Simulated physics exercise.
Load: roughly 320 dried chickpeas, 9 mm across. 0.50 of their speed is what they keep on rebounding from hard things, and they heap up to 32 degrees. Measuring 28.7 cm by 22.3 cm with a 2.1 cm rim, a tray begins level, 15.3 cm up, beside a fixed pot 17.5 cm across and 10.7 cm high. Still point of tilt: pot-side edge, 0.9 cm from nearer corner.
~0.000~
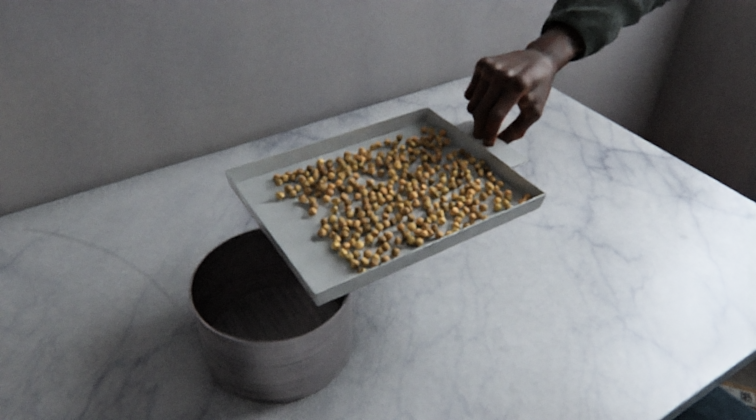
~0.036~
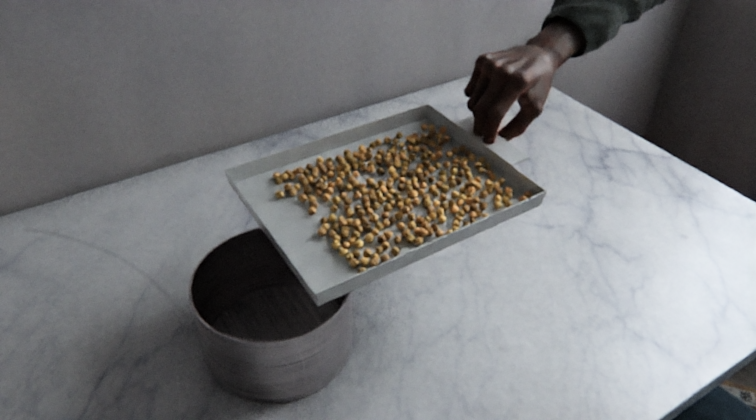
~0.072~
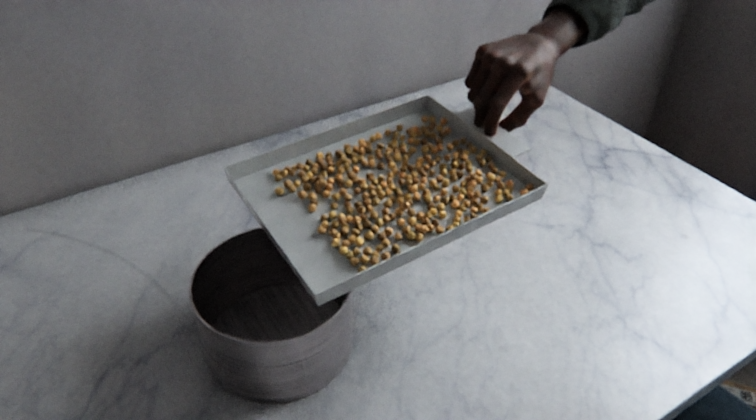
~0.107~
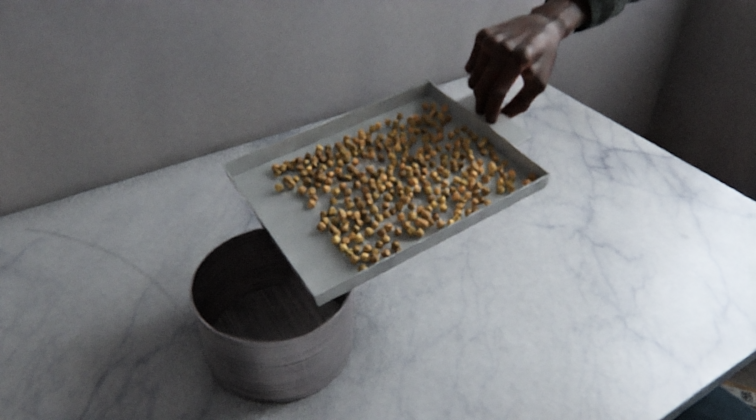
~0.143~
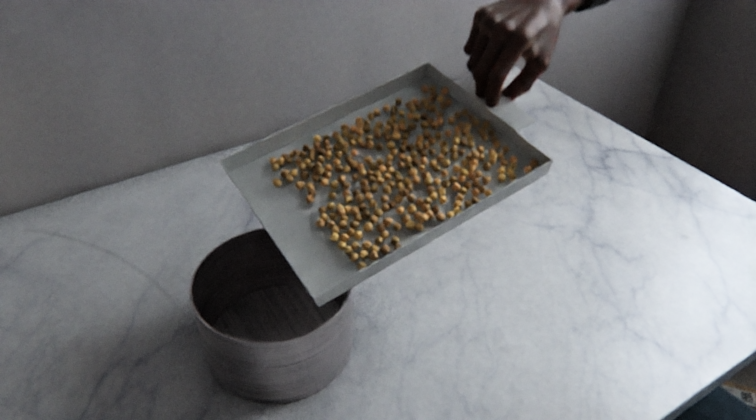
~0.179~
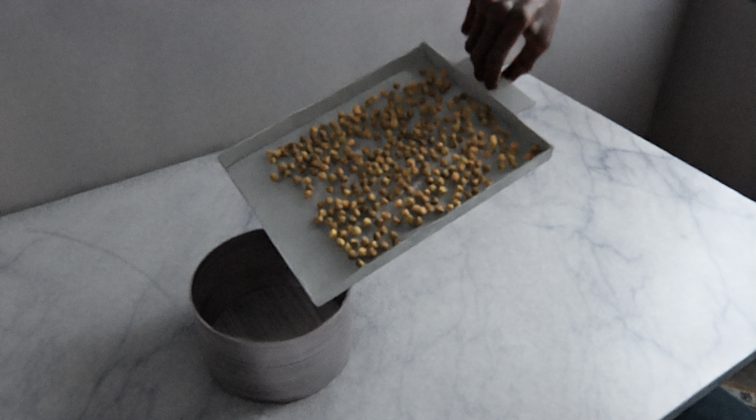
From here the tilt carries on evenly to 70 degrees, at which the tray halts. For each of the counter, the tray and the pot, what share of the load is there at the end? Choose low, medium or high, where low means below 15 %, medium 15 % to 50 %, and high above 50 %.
Shares - counter: High, tray: Medium, pot: Low.
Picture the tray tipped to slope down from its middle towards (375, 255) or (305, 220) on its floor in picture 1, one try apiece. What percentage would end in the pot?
About 0 per cent on the first try and 35 per cent on the second.
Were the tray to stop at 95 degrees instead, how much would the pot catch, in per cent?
That comes out at some 5 per cent.
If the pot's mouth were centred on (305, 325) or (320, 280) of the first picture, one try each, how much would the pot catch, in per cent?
40 % and 0 %.
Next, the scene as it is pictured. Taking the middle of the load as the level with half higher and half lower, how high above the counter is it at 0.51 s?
The halfway mark sits at about 24 cm.
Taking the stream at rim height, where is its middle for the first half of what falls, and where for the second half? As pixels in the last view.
The first half passes near (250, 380) and the second half near (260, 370).
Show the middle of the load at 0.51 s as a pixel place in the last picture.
The middle of the load should be near (315, 203) then.
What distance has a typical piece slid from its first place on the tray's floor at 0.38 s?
It has moved some 2 cm from its start.
After 0.38 s, tilt 45 degrees; the tray holds 100 %, the pot 0 %.
After 0.51 s, tilt 63 degrees; the tray holds 100 %, the pot 0 %.
After 0.77 s, tilt 70 degrees; the tray holds 40 %, the pot 0 %.
At rest (1.7 s), counter 60 %, tray 35 %, pot 5 %.
